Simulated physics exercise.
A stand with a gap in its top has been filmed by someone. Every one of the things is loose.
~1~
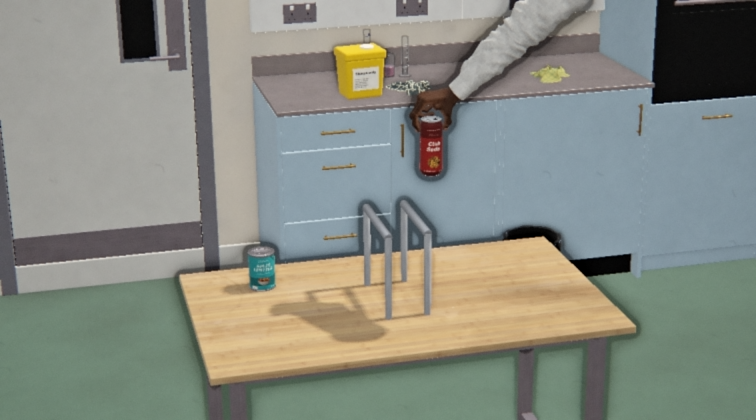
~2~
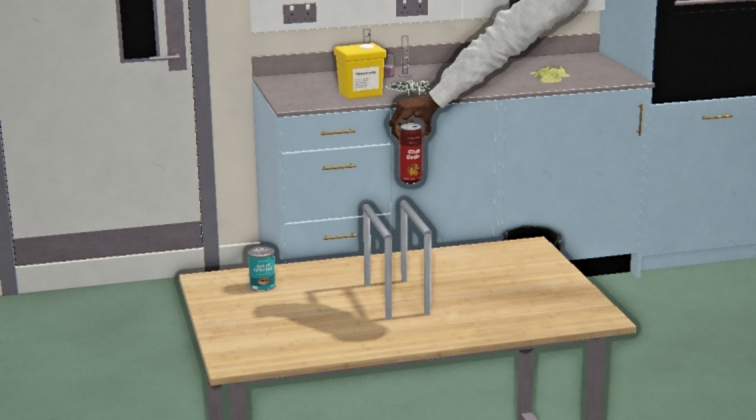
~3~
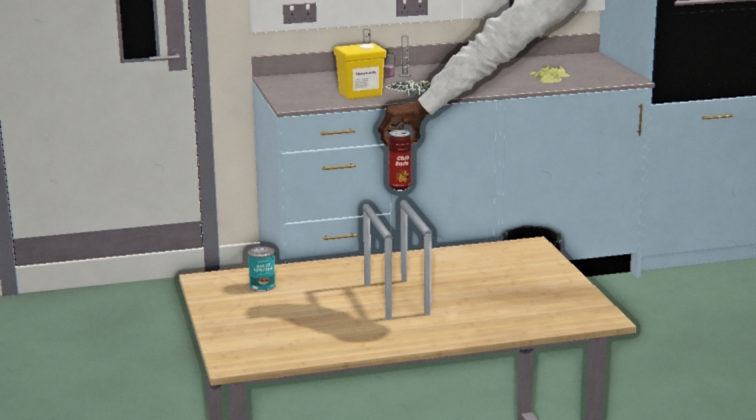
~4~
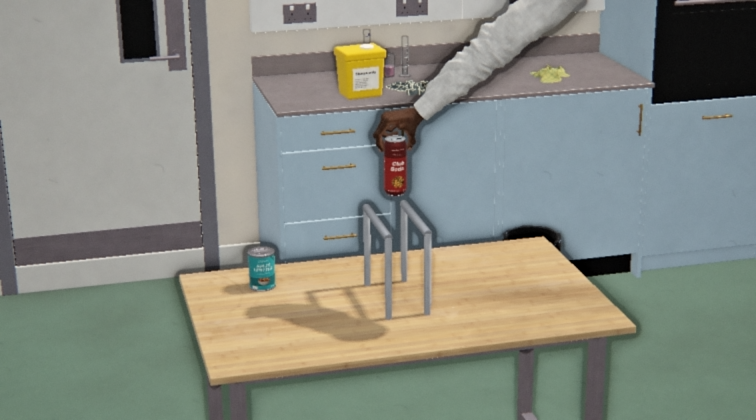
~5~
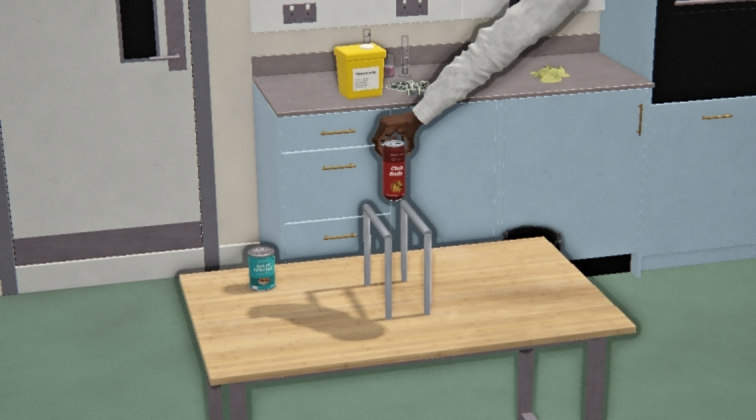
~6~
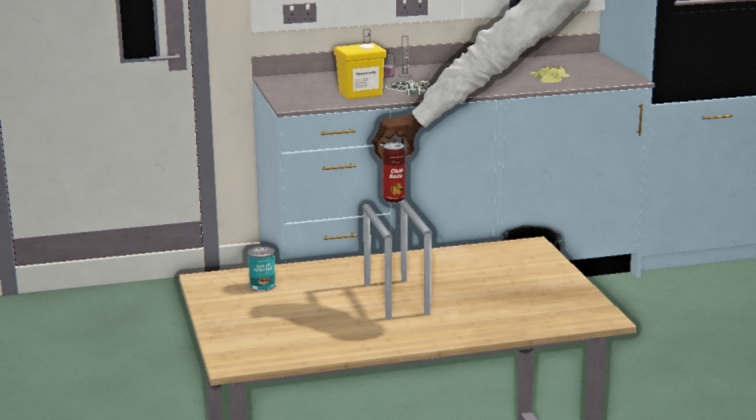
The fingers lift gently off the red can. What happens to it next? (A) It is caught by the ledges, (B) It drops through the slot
The answer is B.
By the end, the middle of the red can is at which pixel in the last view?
Around (395, 274).
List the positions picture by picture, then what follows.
The first frame shows being brought over the gap; red can (431, 147); turquoise tin (262, 269).
The second frame shows being brought over the gap; red can (411, 154); turquoise tin (262, 269).
The third frame shows being brought over the gap; red can (400, 161); turquoise tin (262, 269).
The fourth frame shows being brought over the gap; red can (395, 166); turquoise tin (262, 269).
The fifth frame shows being brought over the gap; red can (394, 171); turquoise tin (262, 269).
The sixth frame shows held still over the gap; red can (394, 173); turquoise tin (262, 269).
Then, 0.20 s on from there, red can shifted about its own width near (394, 189).
Then, 0.30 s on from there, red can shifted well along near (394, 238).
Then, 0.40 s on from there, red can shifted well along near (395, 270).
In the end, moved from the start, red can; turquoise tin unmoved. At the end, from the last picture's camera, red can near (395, 274). The can reaches the table.
